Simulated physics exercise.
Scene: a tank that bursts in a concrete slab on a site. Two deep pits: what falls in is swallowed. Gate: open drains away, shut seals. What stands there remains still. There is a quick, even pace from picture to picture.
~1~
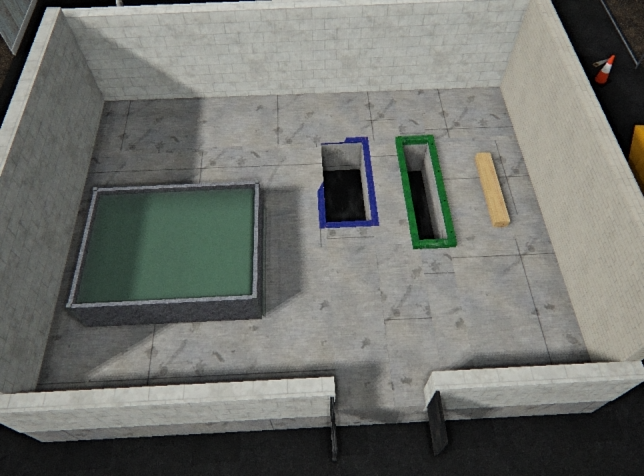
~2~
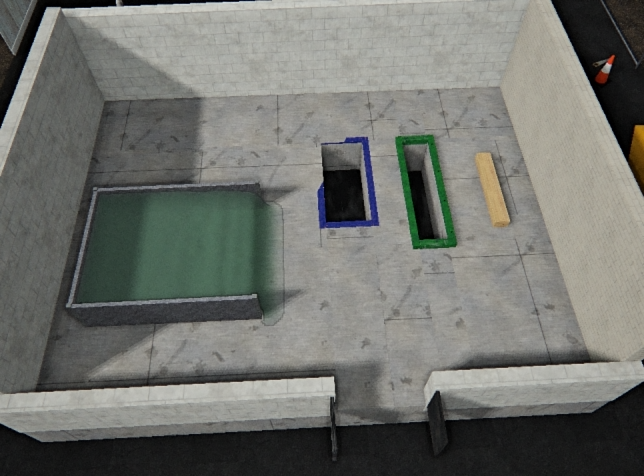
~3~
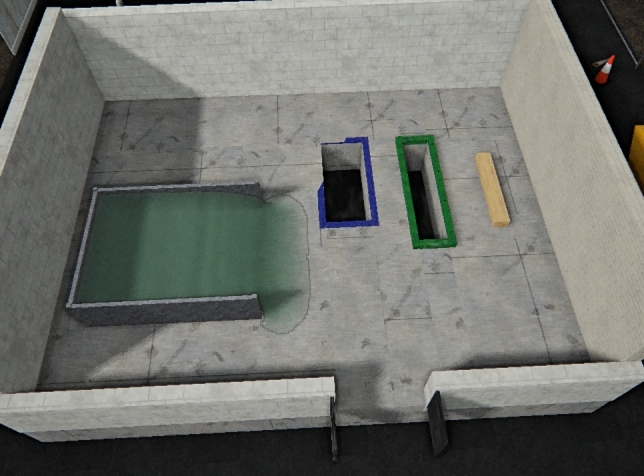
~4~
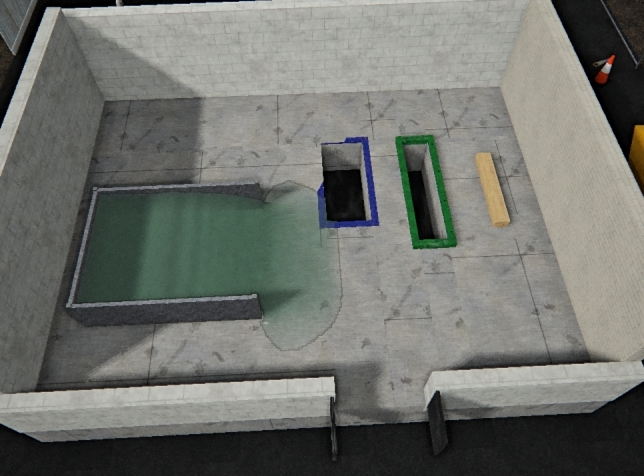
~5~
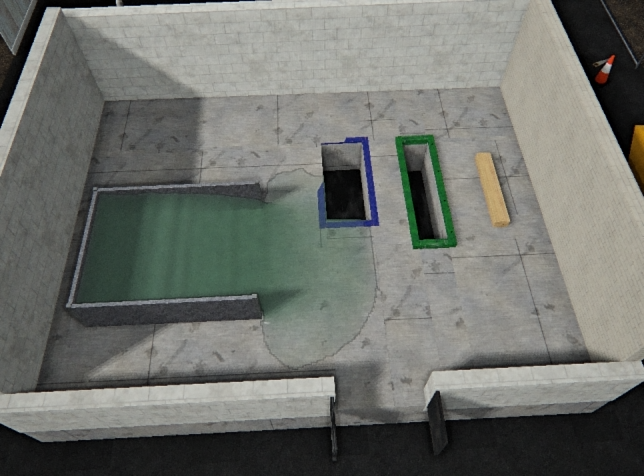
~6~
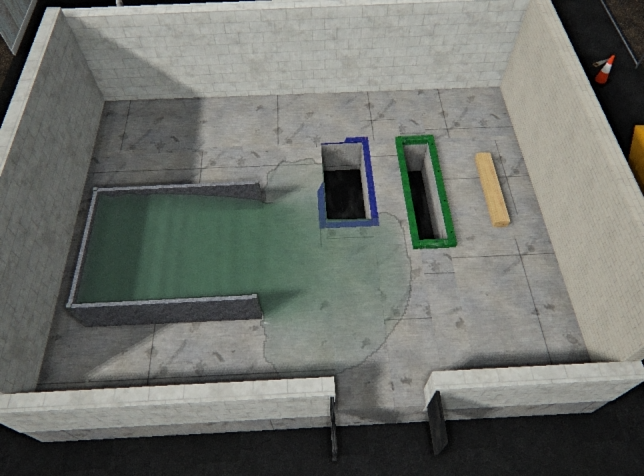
Green water poured out of the open right end of a gray tank and spread across the concrete floor in a widening rounded sheet, reaching around the blue-edged pit and nearing the green-edged one.
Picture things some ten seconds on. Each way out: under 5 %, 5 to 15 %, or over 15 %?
Gate 5 to 15 %; green pit 5 to 15 %; blue pit over 15 %.
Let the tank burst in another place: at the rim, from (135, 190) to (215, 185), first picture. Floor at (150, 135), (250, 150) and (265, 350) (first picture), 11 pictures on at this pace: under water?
Taking them in order, I'd say swamped, swamped and not reached.
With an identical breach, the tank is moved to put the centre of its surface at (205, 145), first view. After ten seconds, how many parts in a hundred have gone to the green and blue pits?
After ten seconds: Green pit around 0 percent, blue pit around 70 percent.
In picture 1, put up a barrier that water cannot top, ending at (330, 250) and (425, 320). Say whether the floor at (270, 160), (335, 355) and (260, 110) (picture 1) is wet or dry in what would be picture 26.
Going one after another, I'd say kept clear of the flood, then reached by the flood, then kept clear of the flood.
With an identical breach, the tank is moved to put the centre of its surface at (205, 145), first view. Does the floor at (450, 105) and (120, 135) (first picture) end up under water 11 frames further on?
Result, points in order: Inundated; unwetted.
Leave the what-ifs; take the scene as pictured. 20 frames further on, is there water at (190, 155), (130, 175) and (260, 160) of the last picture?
Taking them in the order given: Spared, then spared, then spared.
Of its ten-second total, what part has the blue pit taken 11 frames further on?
Near 35 per cent, give or take.
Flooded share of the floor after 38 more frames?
Near 50 in a hundred.
A moment on, water covers 30 % of the floor; the gate 0 %, the green pit 1 %, the blue pit 5 %.
Next, water covers 35 % of the floor; the gate 1 %, the green pit 5 %, the blue pit 11 %.
Then, water covers 40 % of the floor; the gate 3 %, the green pit 8 %, the blue pit 18 %.
Later, water covers 50 % of the floor; the gate 5 %, the green pit 9 %, the blue pit 24 %.
In the end, water covers 75 % of the floor; the gate 10 %, the green pit 10 %, the blue pit 30 %.
